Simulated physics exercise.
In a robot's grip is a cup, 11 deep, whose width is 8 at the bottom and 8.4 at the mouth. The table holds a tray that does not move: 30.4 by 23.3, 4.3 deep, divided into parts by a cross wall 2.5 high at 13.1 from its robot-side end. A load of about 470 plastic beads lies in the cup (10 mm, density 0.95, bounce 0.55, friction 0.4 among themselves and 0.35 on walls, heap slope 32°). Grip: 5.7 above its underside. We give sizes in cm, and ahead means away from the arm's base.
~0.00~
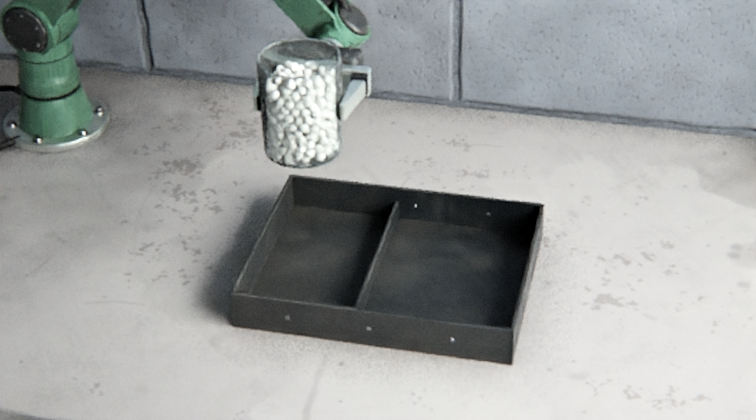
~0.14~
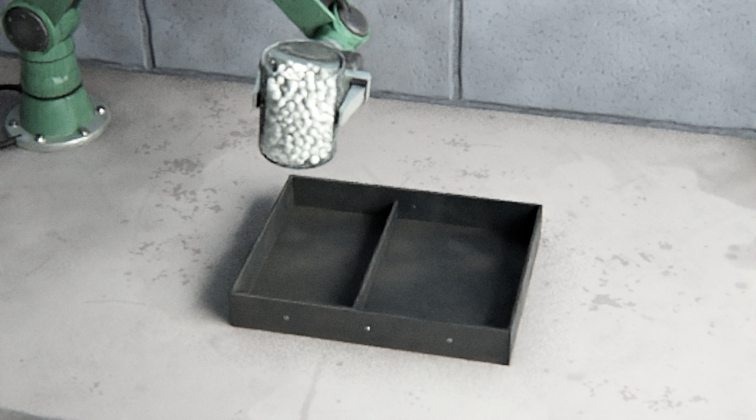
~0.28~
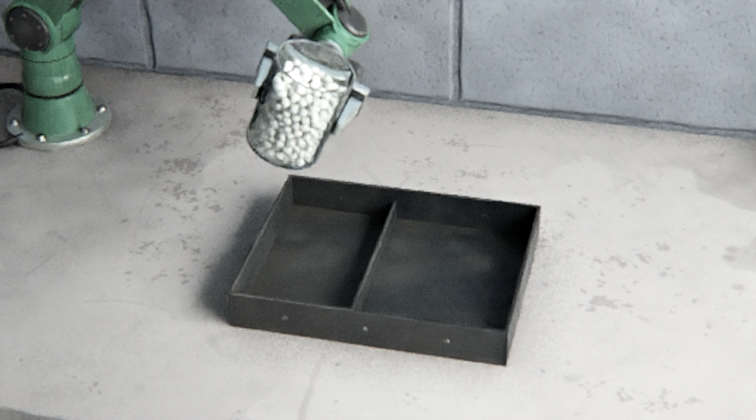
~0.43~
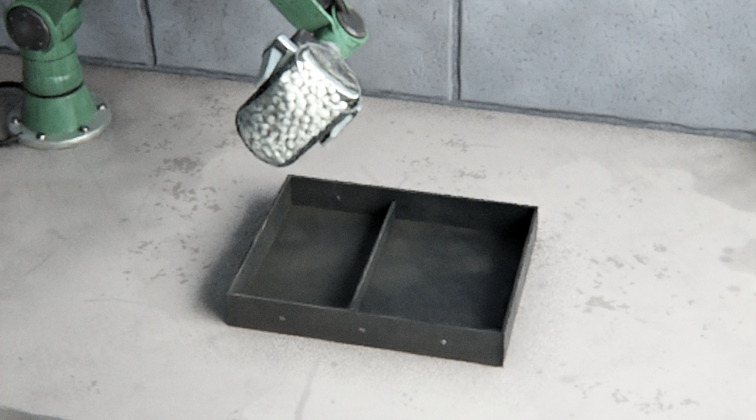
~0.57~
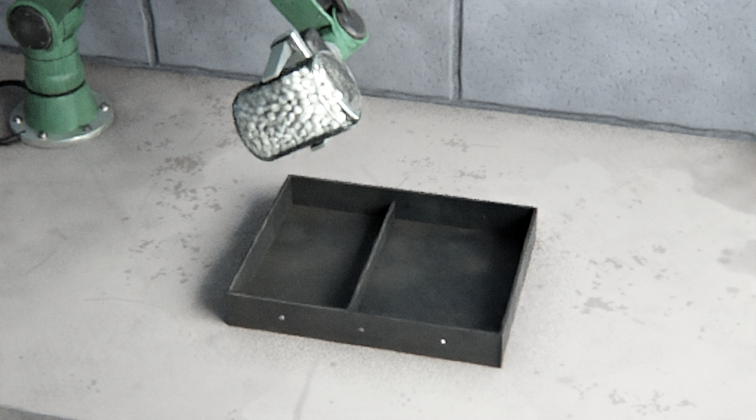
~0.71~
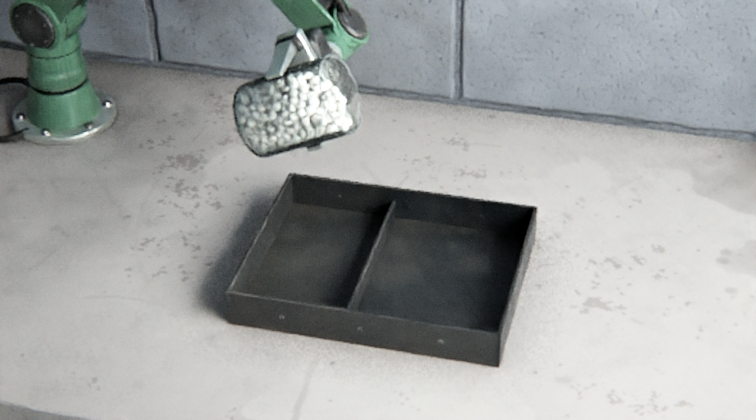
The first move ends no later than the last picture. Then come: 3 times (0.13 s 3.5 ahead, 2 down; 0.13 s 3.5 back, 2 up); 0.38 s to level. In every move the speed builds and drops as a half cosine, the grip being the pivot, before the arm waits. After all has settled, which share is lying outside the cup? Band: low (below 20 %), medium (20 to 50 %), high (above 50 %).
Low.
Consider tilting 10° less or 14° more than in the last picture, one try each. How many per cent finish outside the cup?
Roughly 5 and 40 percent.
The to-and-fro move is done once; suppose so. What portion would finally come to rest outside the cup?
5 %.
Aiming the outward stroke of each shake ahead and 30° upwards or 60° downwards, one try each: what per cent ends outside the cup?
First try about 40 %, second try about 5 %.
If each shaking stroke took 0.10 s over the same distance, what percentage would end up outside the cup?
About 20 per cent, then.
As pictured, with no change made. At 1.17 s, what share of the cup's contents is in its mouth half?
About 45 per cent.
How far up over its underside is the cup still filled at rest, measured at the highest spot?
I'd put it at close to 10.5 centimetres.
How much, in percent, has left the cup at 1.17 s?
Near 5 in a hundred parts have gone so far.
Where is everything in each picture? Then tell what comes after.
Cup middle at (301, 105), level; upper third of the load around (301, 89), from x 265 to 335, top at y 65; 471 in the cup, in the first frame.
Cup middle at (300, 106), tilted 6° forward; upper third of the load around (300, 91), from x 265 to 335, top at y 65, in the second frame.
Cup middle at (299, 107), tilted 22° forward; upper third of the load around (299, 92), from x 255 to 340, top at y 65, in the third frame.
Cup middle at (296, 108), tilted 42° forward; upper third of the load around (295, 93), from x 245 to 340, top at y 65, in the fourth frame.
Cup middle at (296, 108), tilted 58° forward; upper third of the load around (293, 94), from x 245 to 340, top at y 70, in the fifth frame.
Cup middle at (296, 108), tilted 64° forward; upper third of the load around (290, 95), from x 245 to 350, top at y 75; 471 in the cup, in the sixth frame.
After 1.17 s, tilted 64° forward, highest piece 23 above the table; 441 in the cup, 18 in the far-side part, 3 in the robot-side part, 9 in flight or on a rim.
After 1.64 s, tilted 43° forward, highest piece 24 above the table; 403 in the cup, 57 in the far-side part, 9 in the robot-side part, 2 in flight or on a rim.
After 2.07 s, level, highest piece 27 above the table; 403 in the cup, 59 in the far-side part, 9 in the robot-side part.
After 3.12 s, level, highest piece 27 above the table; 403 in the cup, 59 in the far-side part, 9 in the robot-side part.
At rest, 403 in the cup, 59 in the far-side part, 9 in the robot-side part. That is 14 % outside the cup.
